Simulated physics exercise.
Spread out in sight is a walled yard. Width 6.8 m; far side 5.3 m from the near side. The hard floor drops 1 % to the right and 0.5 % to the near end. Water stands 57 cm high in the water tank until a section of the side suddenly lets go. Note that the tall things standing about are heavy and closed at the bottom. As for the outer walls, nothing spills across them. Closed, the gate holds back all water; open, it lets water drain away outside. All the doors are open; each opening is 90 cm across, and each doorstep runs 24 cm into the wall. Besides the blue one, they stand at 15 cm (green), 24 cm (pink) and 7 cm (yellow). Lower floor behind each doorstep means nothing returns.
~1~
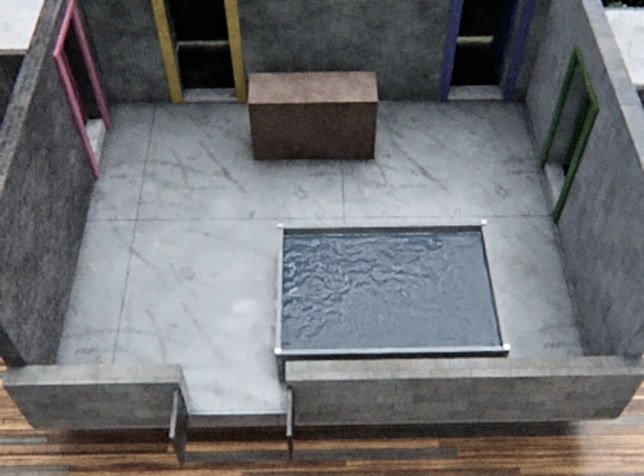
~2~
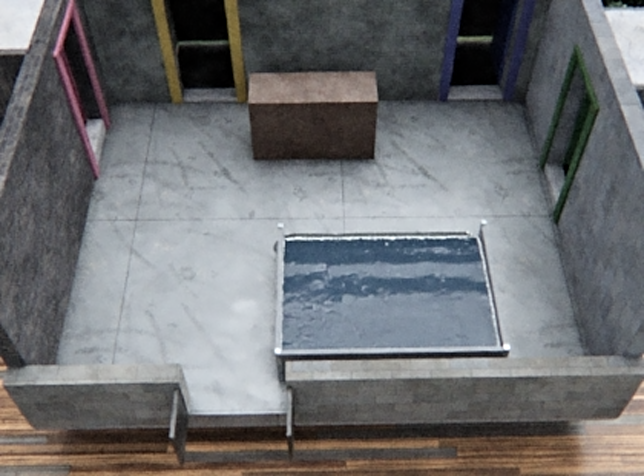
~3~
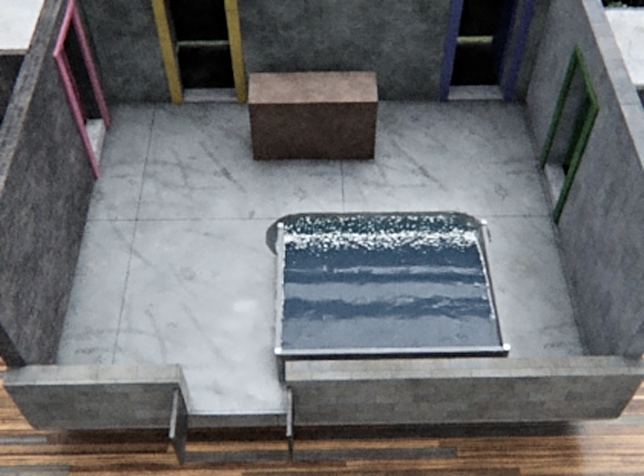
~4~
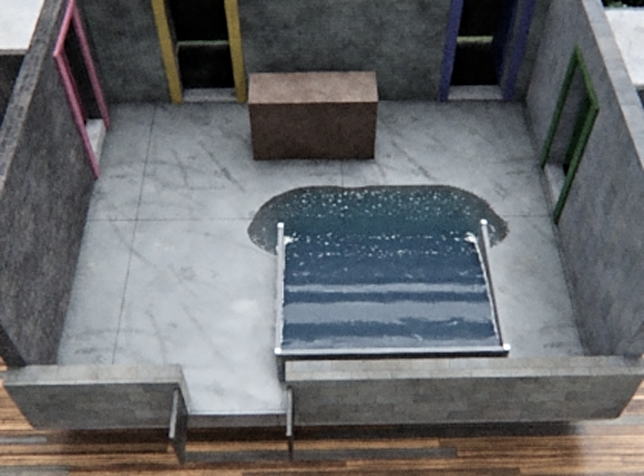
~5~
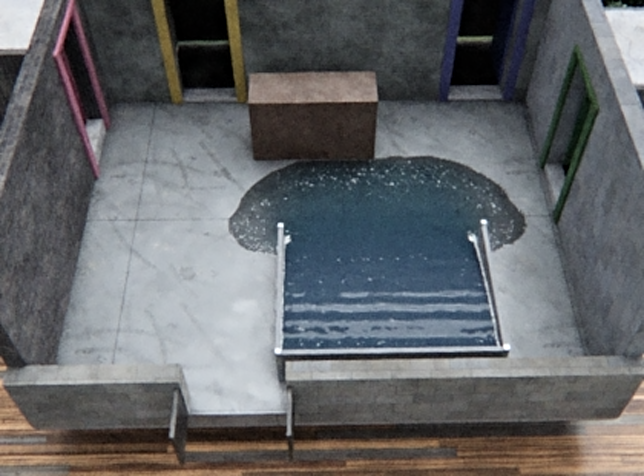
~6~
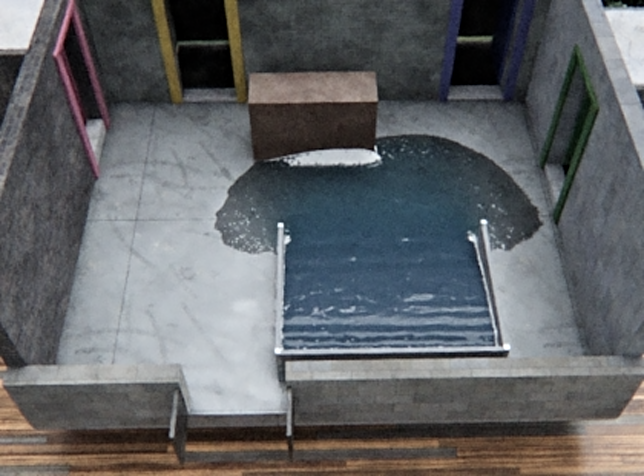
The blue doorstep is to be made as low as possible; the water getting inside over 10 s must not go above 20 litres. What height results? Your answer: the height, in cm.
It would have to be roughly 27 cm high.
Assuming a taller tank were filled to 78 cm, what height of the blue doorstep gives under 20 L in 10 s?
About 38 centimetres.
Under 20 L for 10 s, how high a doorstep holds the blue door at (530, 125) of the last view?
Around 31 cm would do it.
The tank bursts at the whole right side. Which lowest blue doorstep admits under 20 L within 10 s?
The answer is some 24 cm.
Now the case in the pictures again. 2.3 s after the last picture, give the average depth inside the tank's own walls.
Some 13 cm.
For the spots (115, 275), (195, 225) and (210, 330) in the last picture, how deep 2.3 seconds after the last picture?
Depth: About 0, 5, 0 cm.
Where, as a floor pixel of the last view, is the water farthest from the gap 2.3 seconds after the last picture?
Close to pixel (112, 105).
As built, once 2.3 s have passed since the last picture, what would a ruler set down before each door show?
Door by door in centimetres - green 10, pink 15, blue 27, yellow 4.
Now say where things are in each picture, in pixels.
In the first frame, still water, 57 cm deep, in the water tank at (387, 287); the blue door at (484, 51) is dry.
In the second frame, the front is at a hidden place, 0.3 m from the gap on the far side; 0.7 m2 of floor is wet, 57 cm left at the back.
In the third frame, water pours out on the far side and has run 0.7 m, to (304, 217); about 11 cm deep outside, 57 cm at the back.
In the fourth frame, water pours out on the far side and has run 1.2 m, to (304, 192); about 9 cm deep outside, 57 cm at the back.
In the fifth frame, the front is at (327, 162), 1.8 m from the gap on the far side; 5.7 m2 of floor is wet, 52 cm left at the back.
In the sixth frame, the front is at (399, 139), 2.3 m from the gap on the far side; 7.0 m2 of floor is wet, 48 cm left at the back; the blue door at (484, 51), 3.6 m from the gap, is still 1.2 m from the nearest water.
Then, 0.7 s after the last picture water covers 40 % of the floor, deepest (38 cm) near (347, 177); 7 cm at the blue door, 1 litre in over its 9 cm doorstep.
Then, 2.3 s after the last picture water covers 65 % of the floor, deepest (33 cm) near (519, 102); 27 cm at the blue door, 131 litres in over its 9 cm doorstep.
Then, 9.3 s after the last picture water covers 95 % of the floor, deepest (14 cm) near (358, 394); 6 cm at the blue door, 273 litres in over its 9 cm doorstep.
At the blue door as built, the water peaked near 28 cm, 2.1 s after the last picture.
With a doorstep of 24 cm, 35 litres would have come in within the 10 s; with 32.5 cm, 5 litres. So under 20 litres takes about 27 cm.
